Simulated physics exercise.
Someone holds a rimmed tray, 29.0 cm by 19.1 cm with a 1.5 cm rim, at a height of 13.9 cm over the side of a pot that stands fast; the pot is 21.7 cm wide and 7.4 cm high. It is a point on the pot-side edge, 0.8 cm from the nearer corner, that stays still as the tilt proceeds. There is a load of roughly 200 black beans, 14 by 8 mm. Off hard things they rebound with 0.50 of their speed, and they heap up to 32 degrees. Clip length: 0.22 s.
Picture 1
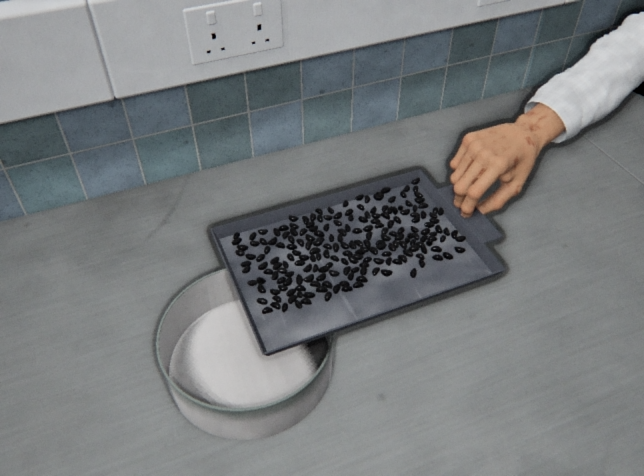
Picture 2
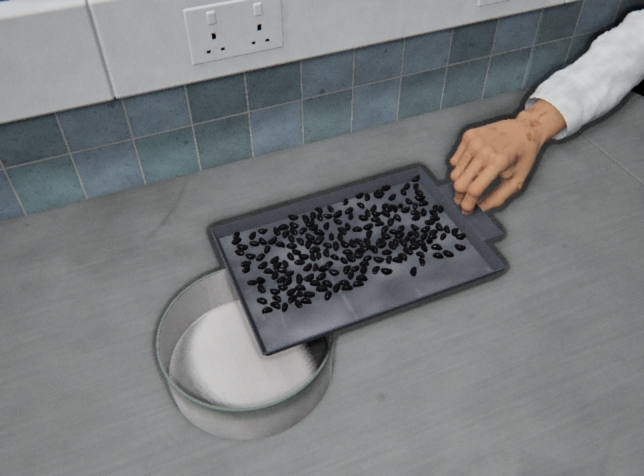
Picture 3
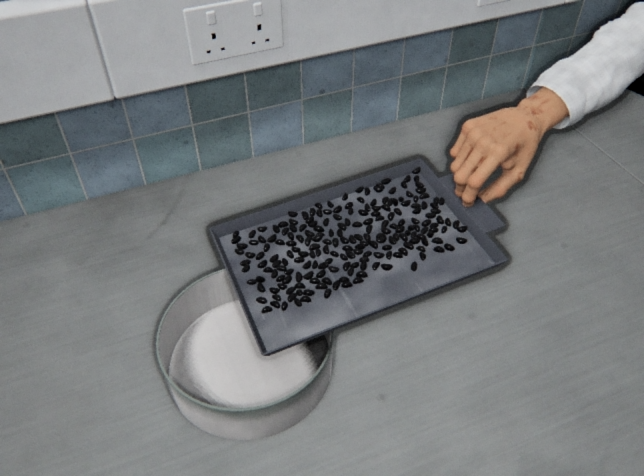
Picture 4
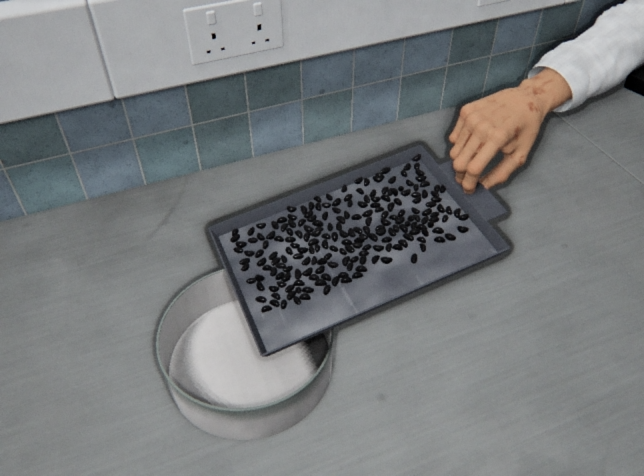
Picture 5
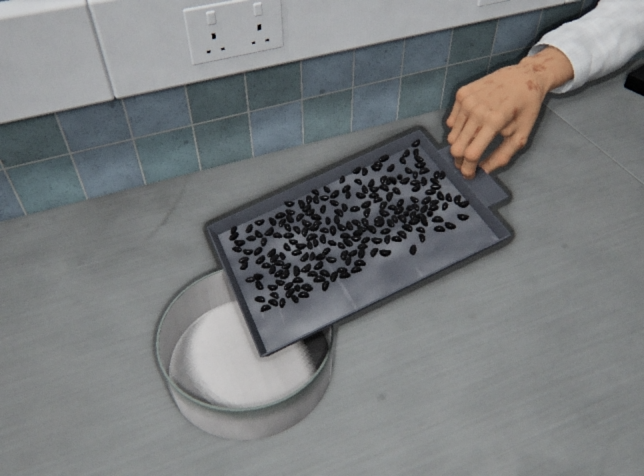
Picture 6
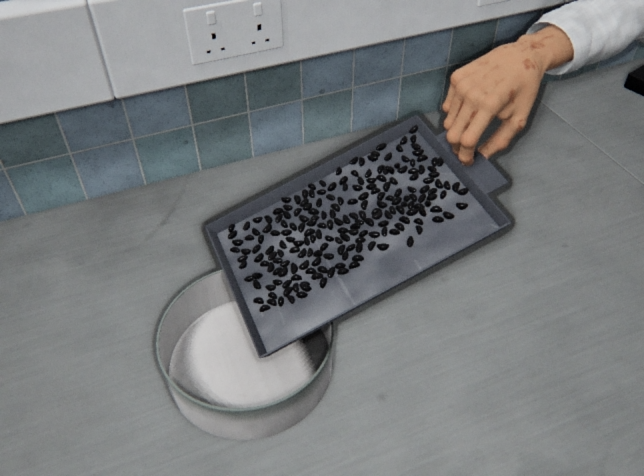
In the video, a hand at the right raises its end of a dark rimmed tray of black beans, gradually tilting it toward the lower left over a round pot, while the beans stay spread across the tray.
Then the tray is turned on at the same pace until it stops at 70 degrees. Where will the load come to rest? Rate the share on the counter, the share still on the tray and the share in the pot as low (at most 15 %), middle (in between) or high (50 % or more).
Counter - middle; left on the tray - low; pot - high.
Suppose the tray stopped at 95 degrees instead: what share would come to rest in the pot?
Roughly 70 %.
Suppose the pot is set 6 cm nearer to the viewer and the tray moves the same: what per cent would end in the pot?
Then about 65 per cent.
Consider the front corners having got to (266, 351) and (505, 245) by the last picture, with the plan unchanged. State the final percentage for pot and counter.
In the pot: 10 per cent; on the counter: 90 per cent.
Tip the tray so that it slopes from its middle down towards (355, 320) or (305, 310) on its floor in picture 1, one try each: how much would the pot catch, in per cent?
That would be close to 0 per cent and then close to 25 per cent.
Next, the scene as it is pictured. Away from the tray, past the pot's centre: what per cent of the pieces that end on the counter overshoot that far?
Estimate: Roughly 100 per cent of the pieces.
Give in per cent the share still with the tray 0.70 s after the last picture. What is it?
Estimate: Near 10 in a hundred.
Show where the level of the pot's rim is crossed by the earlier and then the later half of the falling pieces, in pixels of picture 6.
The first half passes near (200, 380) and the second half near (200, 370).
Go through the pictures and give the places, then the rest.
The first picture shows tray tilt 0 degrees, front corners at (267, 347) and (497, 267); middle of the pieces at (352, 246); pot at (246, 330).
The second picture shows tray tilt 1 degrees, front corners at (267, 347) and (498, 265); middle of the pieces at (352, 244).
The third picture shows tray tilt 4 degrees, front corners at (266, 348) and (500, 257), lowest corner left front; middle of the pieces at (352, 240).
The fourth picture shows tray tilt 8 degrees, front corners at (265, 348) and (501, 246), lowest corner left front; middle of the pieces at (351, 234).
The fifth picture shows tray tilt 13 degrees, front corners at (264, 349) and (502, 233), lowest corner left front; middle of the pieces at (349, 227).
The sixth picture shows tray tilt 17 degrees, front corners at (263, 350) and (502, 221), lowest corner left front; middle of the pieces at (346, 220); pot at (246, 330).
Then, 0.25 s after the last picture, tilt 44 degrees; the tray holds 100 %, the pot 0 %.
Then, 0.41 s after the last picture, tilt 61 degrees; the tray holds 90 %, the pot 0 %.
Then, 0.70 s after the last picture, tilt 70 degrees; the tray holds 10 %, the pot 55 %.
In the end, counter 30 %, tray 5 %, pot 65 %.
